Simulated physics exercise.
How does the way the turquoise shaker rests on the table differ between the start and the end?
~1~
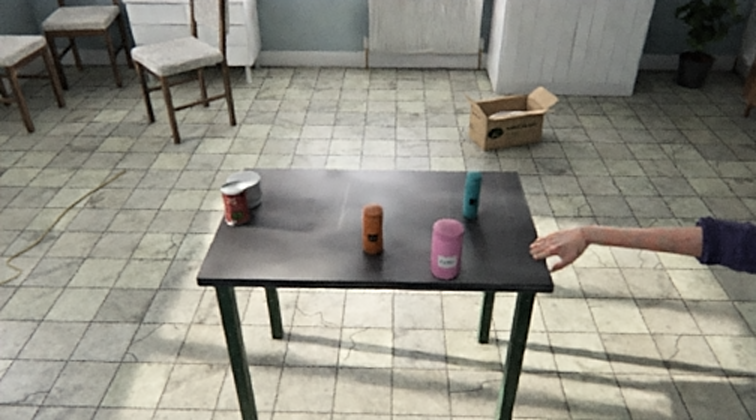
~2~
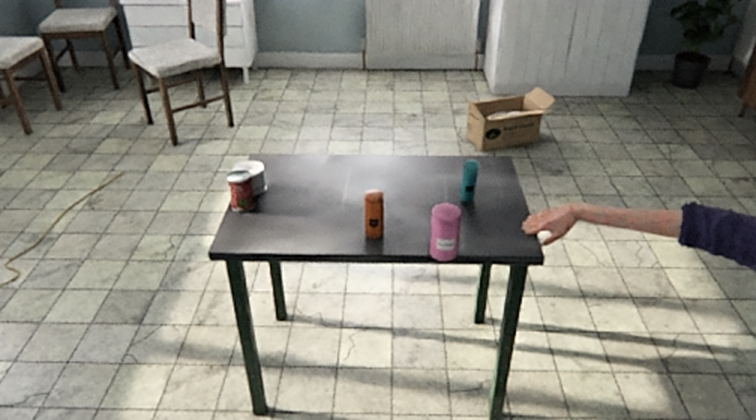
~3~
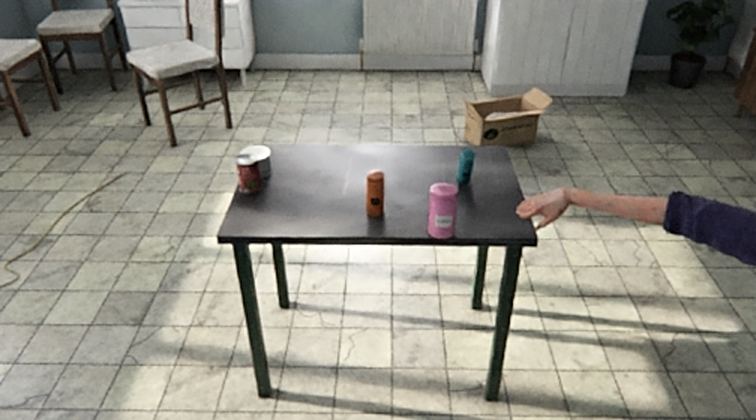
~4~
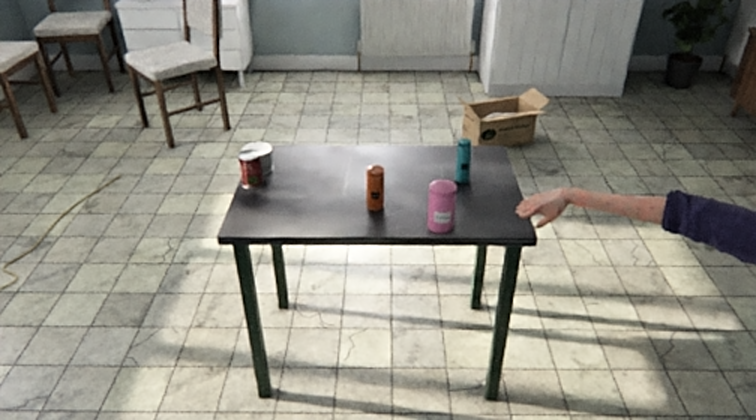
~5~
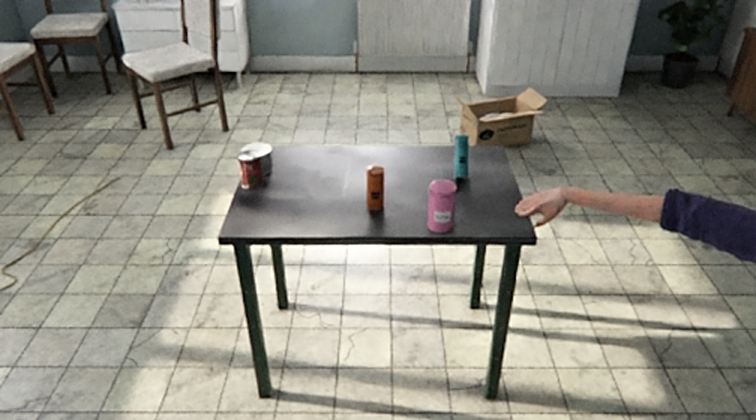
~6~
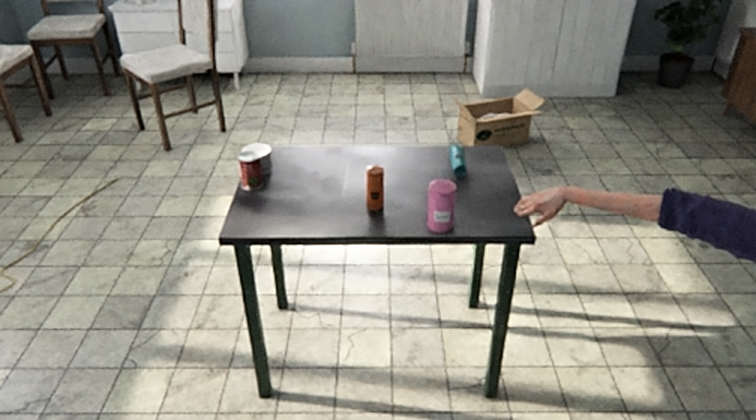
At the start the turquoise shaker stands upright, and at the end it lies on its side on the tabletop.
